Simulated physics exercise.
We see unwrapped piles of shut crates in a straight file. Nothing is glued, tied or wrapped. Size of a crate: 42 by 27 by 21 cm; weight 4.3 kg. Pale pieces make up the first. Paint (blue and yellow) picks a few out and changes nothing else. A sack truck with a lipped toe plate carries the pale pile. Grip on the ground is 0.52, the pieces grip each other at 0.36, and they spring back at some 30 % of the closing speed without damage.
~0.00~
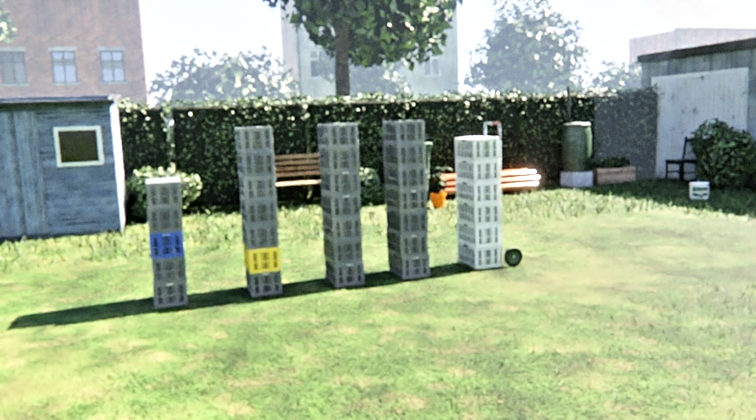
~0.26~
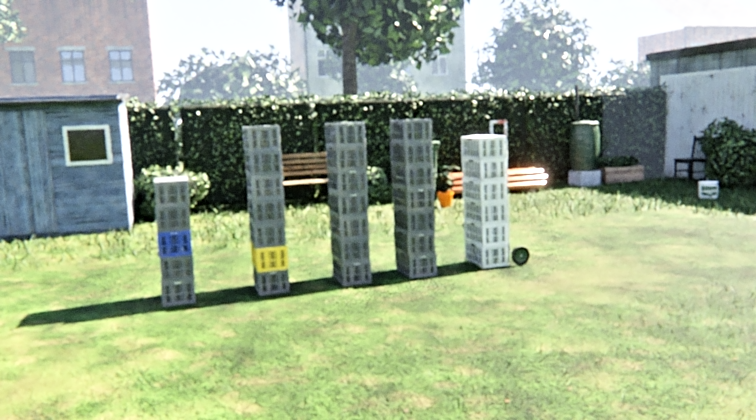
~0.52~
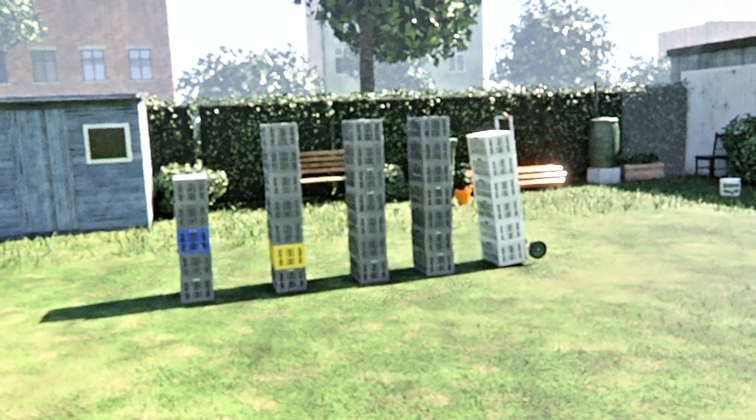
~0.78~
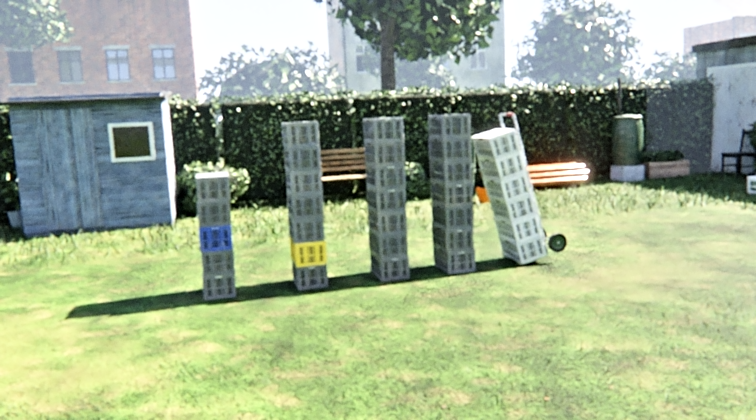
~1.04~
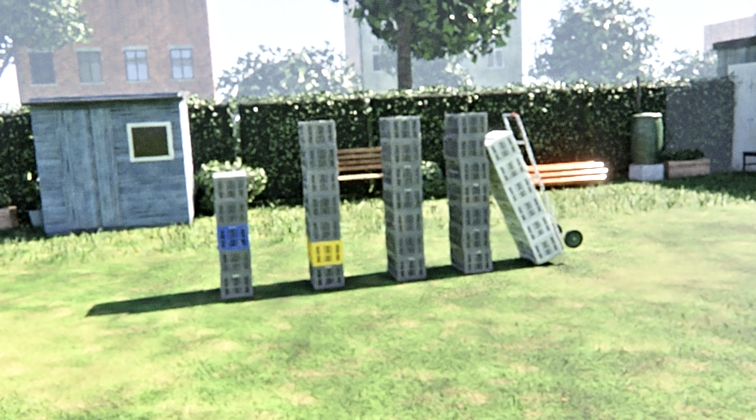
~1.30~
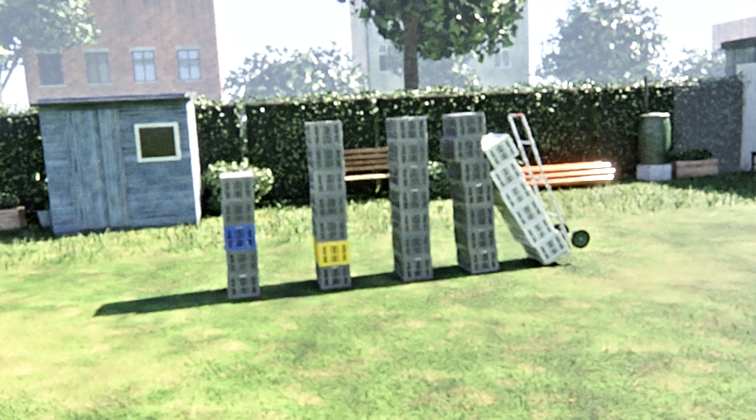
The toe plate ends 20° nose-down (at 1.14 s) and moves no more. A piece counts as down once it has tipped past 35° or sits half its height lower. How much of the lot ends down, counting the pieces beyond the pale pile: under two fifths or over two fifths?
Ending down: More than two fifths.
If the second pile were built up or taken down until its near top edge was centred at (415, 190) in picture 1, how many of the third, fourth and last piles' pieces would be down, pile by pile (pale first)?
Then third 7, fourth 7, last 4.
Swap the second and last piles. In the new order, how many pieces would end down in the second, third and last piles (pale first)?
In that case second 5, third 7, last 7.
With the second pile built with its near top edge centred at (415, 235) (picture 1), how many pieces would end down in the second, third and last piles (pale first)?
In that case second 0, third 0, last 0.
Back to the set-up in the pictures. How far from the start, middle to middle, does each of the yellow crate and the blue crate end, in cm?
Yellow 60, blue 100.
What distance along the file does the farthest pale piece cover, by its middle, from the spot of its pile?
Roughly 140 cm along.
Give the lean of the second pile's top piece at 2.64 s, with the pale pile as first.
It leans some 30°.
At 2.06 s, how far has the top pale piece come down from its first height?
About 30 cm.
Around 2.06 s, 6 of the pale pile down; none of the 26 other crates down, 14 disturbed.
Around 2.64 s, 6 of the pale pile down; 14 of the 26 other crates down; yellow crate tipped 13°.
Around 3.42 s, 6 of the pale pile down; 26 of the 26 other crates down; blue crate tipped 59°, 36 cm lower; yellow crate tipped 55°, 14 cm lower.
Finally (5.1 s), 6 of the pale pile down; 26 of the 26 other crates down; blue crate on its side; yellow crate on its side. That is 100 per cent. Seen by the last camera, middles, blue crate near (140, 287), yellow crate near (269, 274).
